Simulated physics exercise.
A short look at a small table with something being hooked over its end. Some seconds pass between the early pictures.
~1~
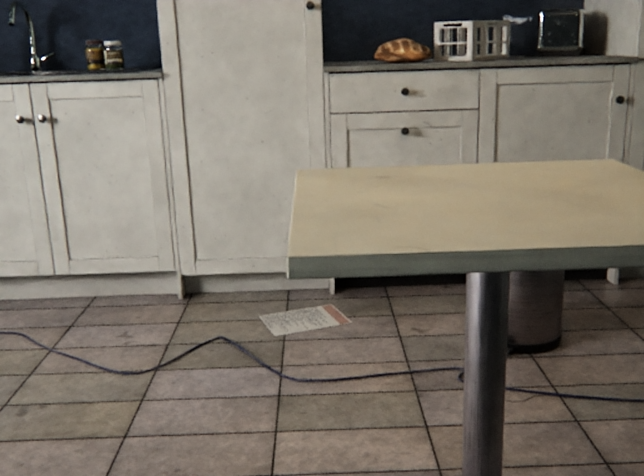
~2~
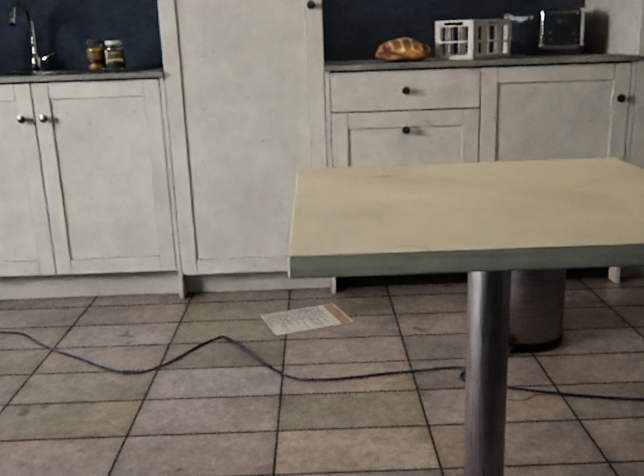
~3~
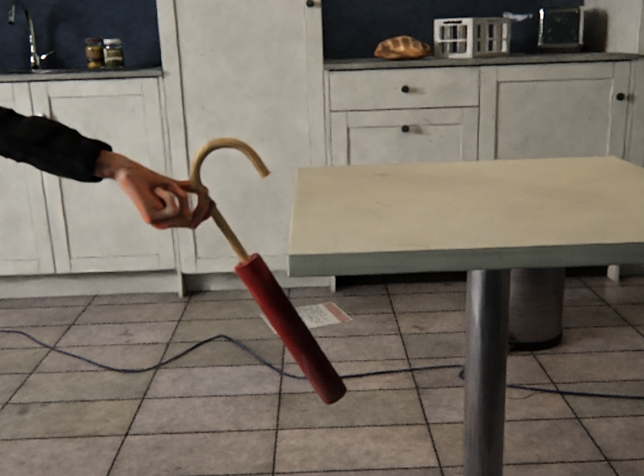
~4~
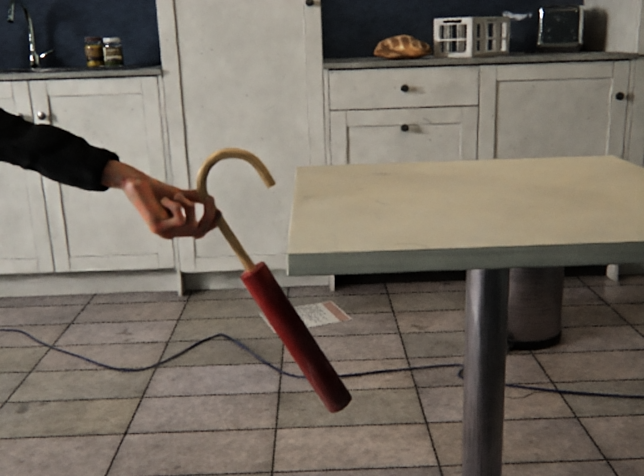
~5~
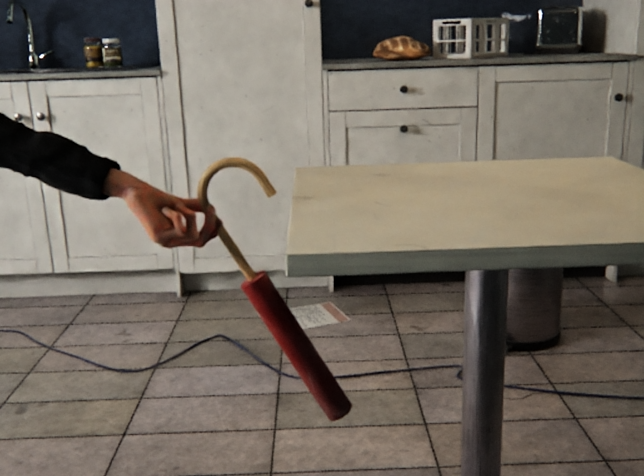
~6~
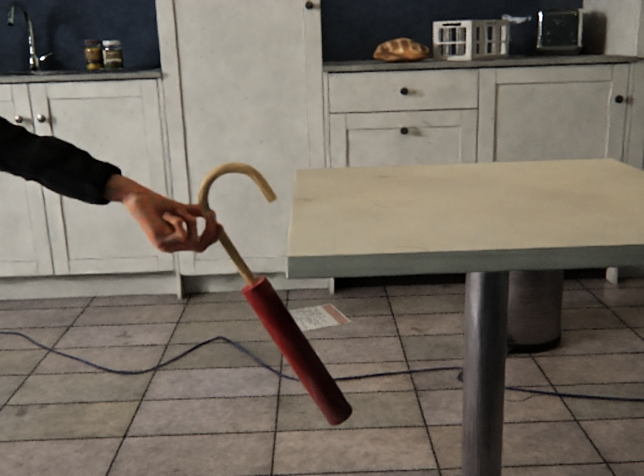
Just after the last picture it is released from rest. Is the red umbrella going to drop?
Outcome: The red umbrella drops past the edge.
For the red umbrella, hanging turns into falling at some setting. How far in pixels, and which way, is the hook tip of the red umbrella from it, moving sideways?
About 20 pixels right.
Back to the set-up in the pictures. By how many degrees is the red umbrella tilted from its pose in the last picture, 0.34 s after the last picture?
About 5°.
Then, 0.34 s after the last picture, red umbrella down below.
Then, 0.50 s after the last picture, red umbrella falling.
At rest, the red umbrella falls to the floor.
